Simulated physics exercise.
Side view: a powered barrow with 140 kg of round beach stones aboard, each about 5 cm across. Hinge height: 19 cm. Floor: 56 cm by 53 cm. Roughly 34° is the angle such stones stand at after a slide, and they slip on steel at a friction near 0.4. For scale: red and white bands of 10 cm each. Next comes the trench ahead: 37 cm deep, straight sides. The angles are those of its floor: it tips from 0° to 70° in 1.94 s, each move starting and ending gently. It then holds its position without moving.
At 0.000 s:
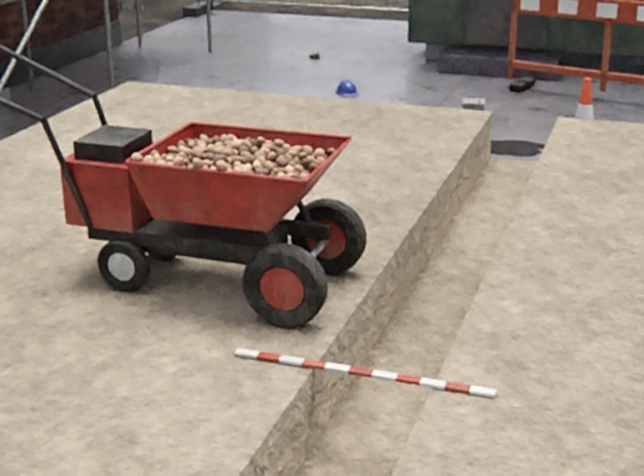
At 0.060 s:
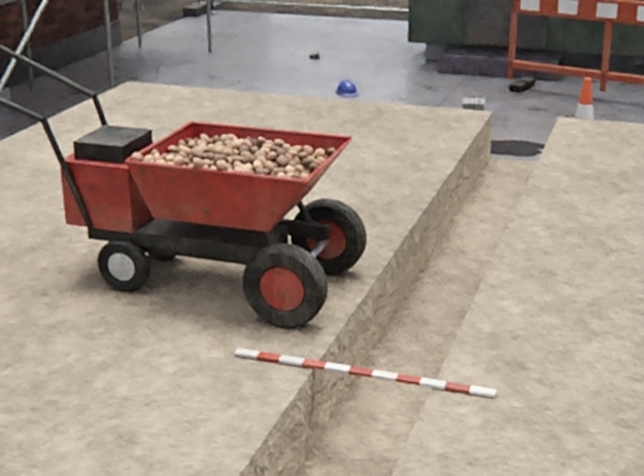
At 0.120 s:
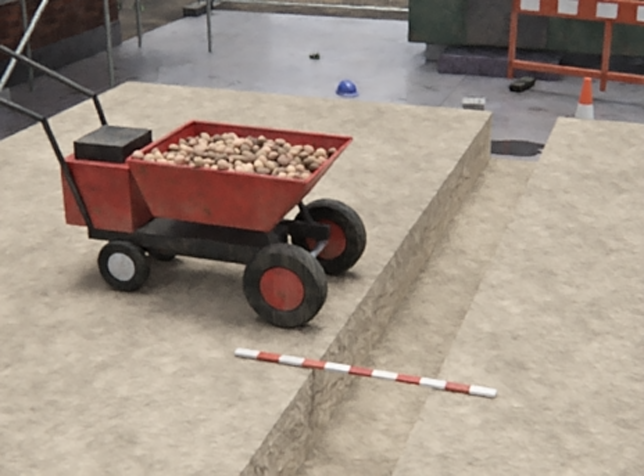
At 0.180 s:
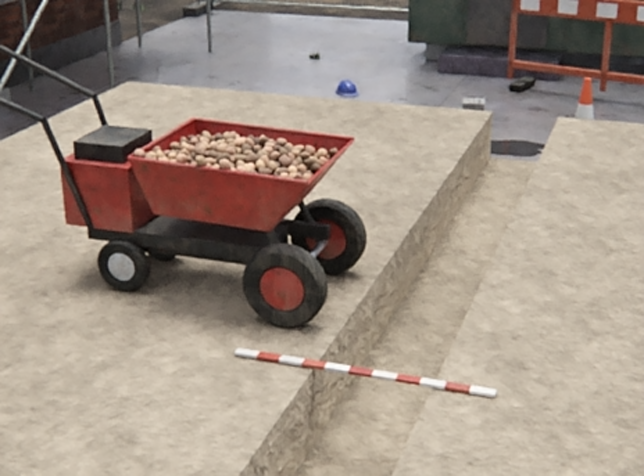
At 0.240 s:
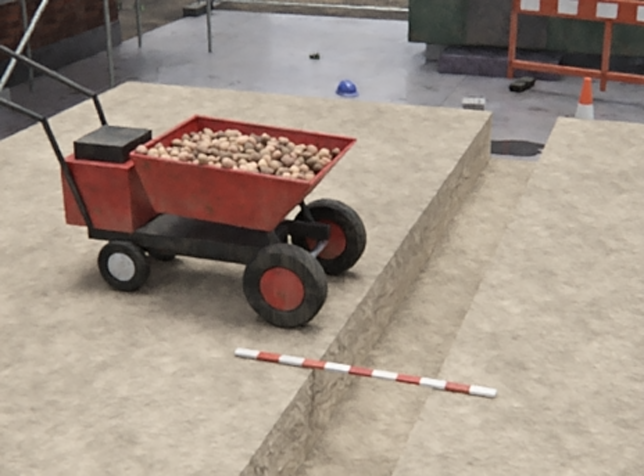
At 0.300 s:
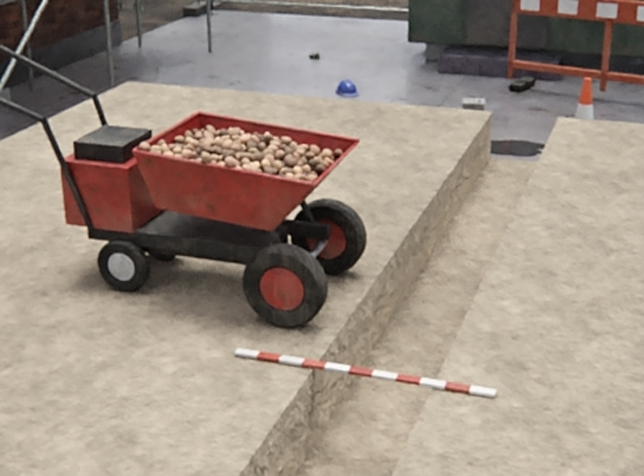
The clip opens on a red powered barrow heaped with round beach stones, standing beside a straight-sided trench with a red and white banded pole lying across it. At first the tray sits level and barely moves, then its left end rises slightly, tilting the load gently towards the right while the wheels stay still.
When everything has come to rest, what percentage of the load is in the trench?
About 66 per cent.
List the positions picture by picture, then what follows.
In the first picture, the tray is at 0°, its lip at (304, 182); the top of the load is at (253, 148).
In the second picture, the tray is at 0°, its lip at (304, 182); the top of the load is at (253, 148); the stones move at 0.1 m/s on average.
In the third picture, lip at (305, 182), floor tilted 1°, highest stones at (254, 147); the stones move at 0.1 m/s on average.
In the fourth picture, the tray is at 2°, its lip at (307, 183); the top of the load is at (256, 147); the stones move at 0.2 m/s on average.
In the fifth picture, lip at (310, 184), floor tilted 3°, highest stones at (246, 145); the stones move at 0.2 m/s on average.
In the sixth picture, lip at (313, 185), floor tilted 5°, highest stones at (240, 142); the stones move at 0.3 m/s on average.
After 1.5 s the floor is at 59°; 96 % in the tray, 4 % in the trench; the foremost stones are at (445, 269).
After 2.0 s the floor is at 70°; 38 % in the tray, 36 % in the trench, 27 % past the trench; the foremost stones are at (596, 318).
After 2.4 s the floor is at 70°; 15 % in the tray, 50 % in the trench, 35 % past the trench; the foremost stones are past the picture's edge.
After 4.3 s the floor is at 70°; 0 % in the tray, 66 % in the trench, 34 % past the trench; the foremost stones are past the picture's edge.
